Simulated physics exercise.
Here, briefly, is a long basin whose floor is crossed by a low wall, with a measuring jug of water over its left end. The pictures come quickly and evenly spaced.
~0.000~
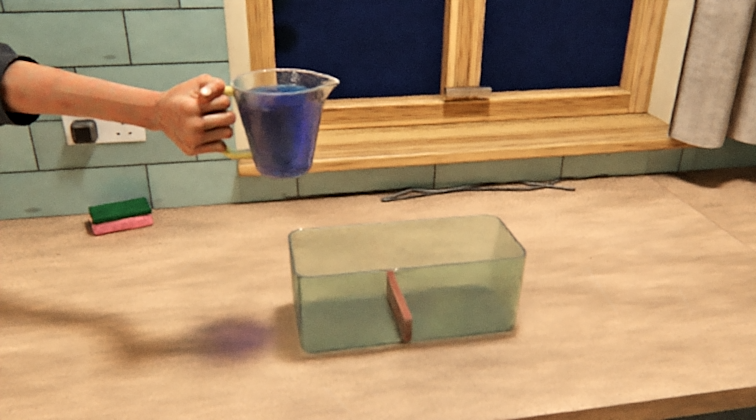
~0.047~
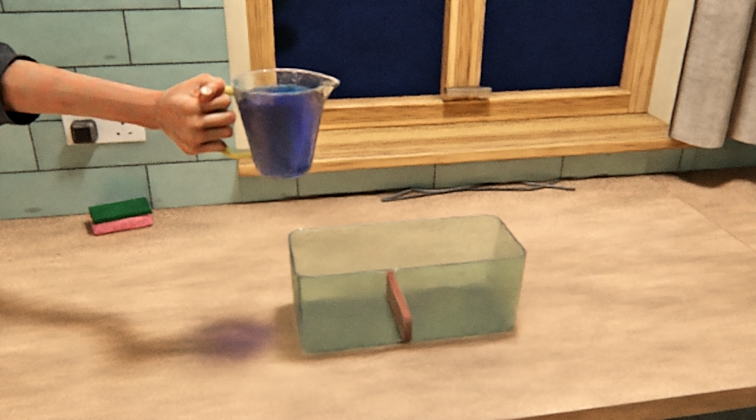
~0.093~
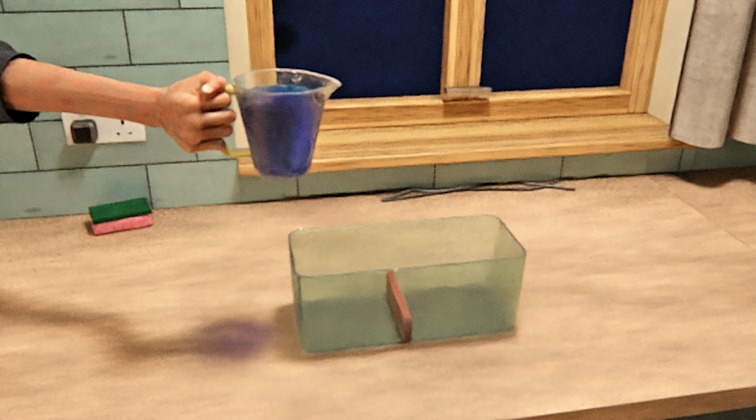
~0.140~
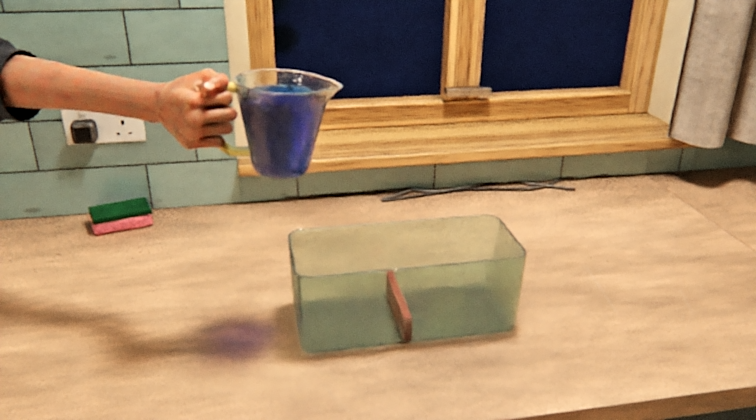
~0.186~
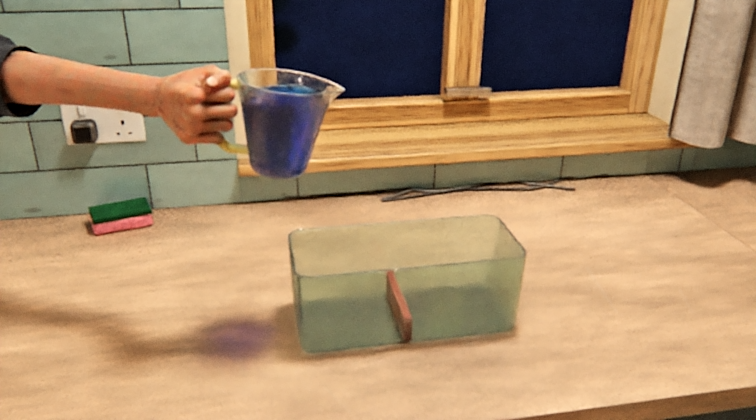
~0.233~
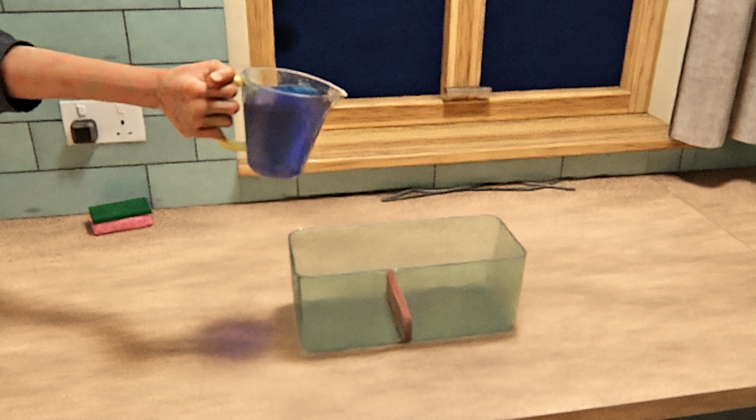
A hand holding a glass jug of blue water slowly tilting it rightward above a clear basin with a low brown divider.
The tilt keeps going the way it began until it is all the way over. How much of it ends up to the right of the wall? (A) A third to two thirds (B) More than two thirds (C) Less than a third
A third to two thirds (A).
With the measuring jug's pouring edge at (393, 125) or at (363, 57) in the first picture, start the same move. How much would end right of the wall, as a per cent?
The first gives 90 %, the second 80 %.
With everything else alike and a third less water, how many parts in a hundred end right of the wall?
Some 10 per cent.
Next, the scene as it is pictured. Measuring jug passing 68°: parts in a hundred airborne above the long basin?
Estimate: Some 25 per cent.
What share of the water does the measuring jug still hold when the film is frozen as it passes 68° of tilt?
Roughly 70 percent.
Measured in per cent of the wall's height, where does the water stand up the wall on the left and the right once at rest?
On the left it's around 50 per cent; on the right, 30 per cent.
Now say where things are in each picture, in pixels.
It leans 0°; its right rim is at (339, 80); the water meets the walls at (238, 96) and (324, 92); the long basin's rim runs from (291, 254) to (512, 235); the wall's top is at (399, 295), in the first frame.
It leans 1°; its right rim is at (340, 81); the water meets the walls at (238, 96) and (323, 92), in the second frame.
It leans 2°; its right rim is at (341, 82); the water meets the walls at (238, 95) and (324, 93), in the third frame.
It leans 4°; its right rim is at (343, 85); the water meets the walls at (240, 94) and (325, 94), in the fourth frame.
It leans 8°; its right rim is at (345, 88); the water meets the walls at (243, 95) and (328, 94), in the fifth frame.
It leans 12°; its right rim is at (347, 93); the water meets the walls at (245, 96) and (333, 95), in the sixth frame.
A moment on, the measuring jug is tipped part way and 70 per cent is still to pour, 1 is left of the wall and 5 right of it.
Next, the measuring jug is tipped right over and 14 per cent is still to pour, 26 is left of the wall and 38 right of it.
Then the measuring jug is tipped right over and 0 per cent is still to pour, 55 is left of the wall and 41 right of it.
Later the measuring jug is tipped right over and 0 per cent is still to pour, 54 is left of the wall and 42 right of it.
At rest 54 per cent lies left of the wall, 42 right of it and 3 outside.
